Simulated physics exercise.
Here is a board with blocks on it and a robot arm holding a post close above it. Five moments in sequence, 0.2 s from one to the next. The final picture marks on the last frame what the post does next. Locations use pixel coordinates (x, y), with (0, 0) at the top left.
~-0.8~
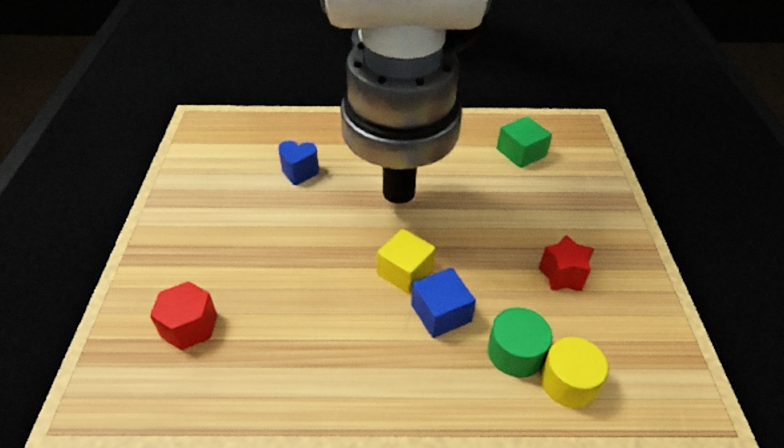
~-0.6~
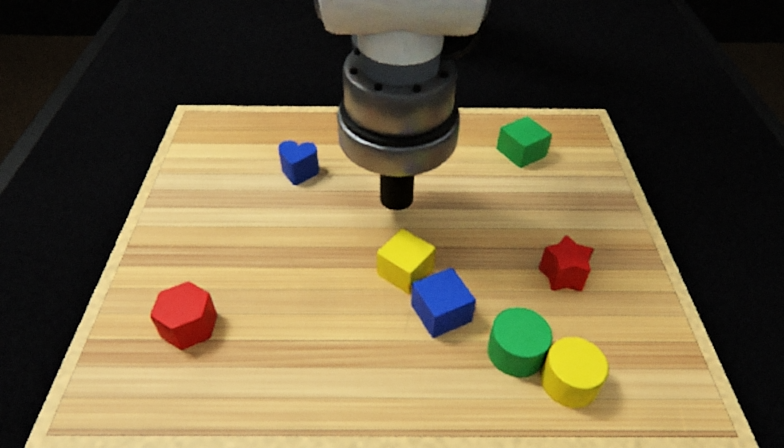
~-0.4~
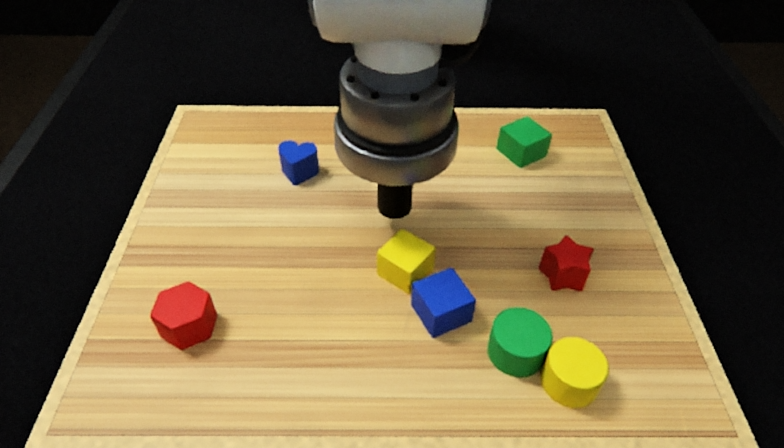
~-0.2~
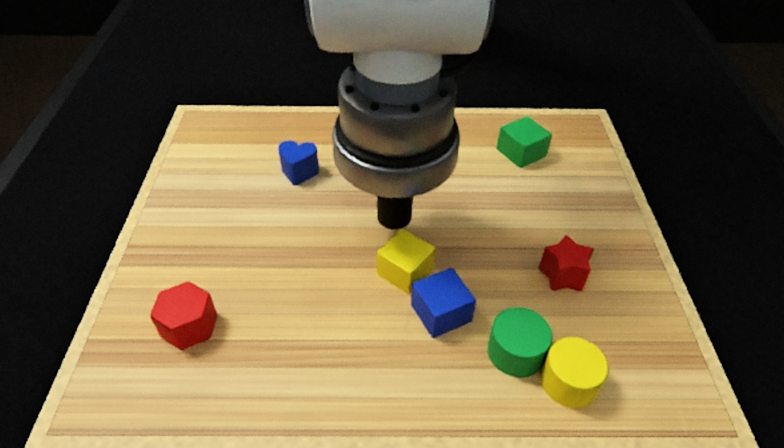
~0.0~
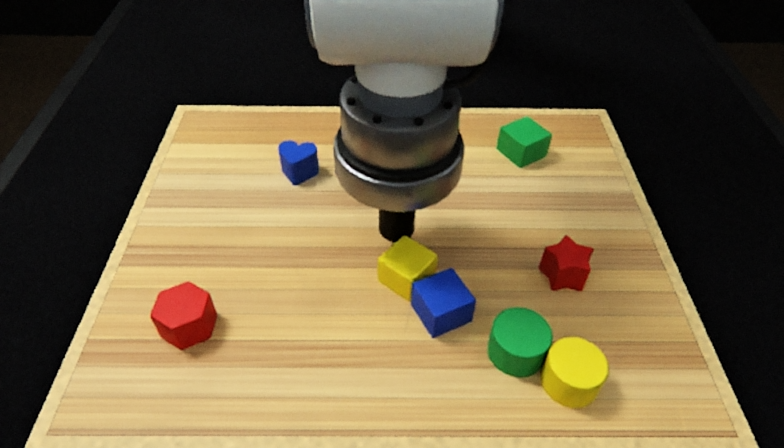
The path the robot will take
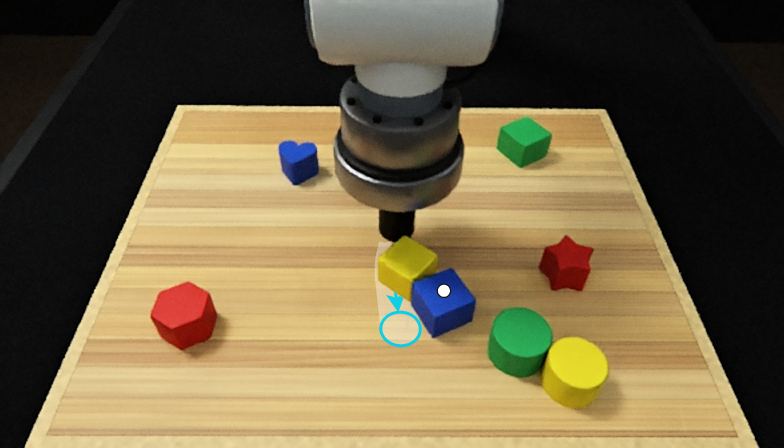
A robot arm with a black post moved slowly toward the yellow square block on a wooden board of colorful blocks, then nudged it very slightly, while the other blocks stayed where they were.
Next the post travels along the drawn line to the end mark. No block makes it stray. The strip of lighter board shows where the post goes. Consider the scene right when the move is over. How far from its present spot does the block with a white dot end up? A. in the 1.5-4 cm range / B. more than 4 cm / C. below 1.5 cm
Answer: B.
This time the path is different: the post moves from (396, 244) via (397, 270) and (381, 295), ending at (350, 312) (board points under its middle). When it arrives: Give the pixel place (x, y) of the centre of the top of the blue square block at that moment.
It comes to (457, 319).
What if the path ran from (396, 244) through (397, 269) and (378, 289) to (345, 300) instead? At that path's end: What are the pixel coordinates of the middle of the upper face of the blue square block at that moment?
The centre of its top will be at (454, 316).
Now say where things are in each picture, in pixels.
In the first frame, tip of the post at (399, 193), middles of tops, yellow square block at (406, 249), blue square block at (444, 291), green round block at (523, 331), yellow round block at (579, 361).
In the second frame, post at (397, 199), nothing pushed.
In the third frame, post at (395, 207), nothing pushed.
In the fourth frame, post at (394, 218), nothing pushed.
In the fifth frame, post at (397, 230), yellow square block at (408, 256), blue square block at (444, 291), green round block at (523, 331), yellow round block at (579, 361).
The line goes from (396, 244) via (393, 270) and (396, 298), ending at (401, 329); the dot is on the blue square block.
What follows on the original path. One third of the way, post at (393, 256); yellow square block at (409, 284); blue square block at (450, 306), turned 30° anticlockwise.
Two thirds of the way, post at (397, 284); yellow square block at (421, 315), turned 20° anticlockwise; blue square block at (469, 329), turned 40° anticlockwise; green round block at (527, 333); yellow round block at (583, 363).
At the end, post at (401, 315); yellow square block at (429, 345), turned 40° anticlockwise; blue square block at (480, 341), turned 65° anticlockwise; green round block at (535, 335); yellow round block at (591, 366).
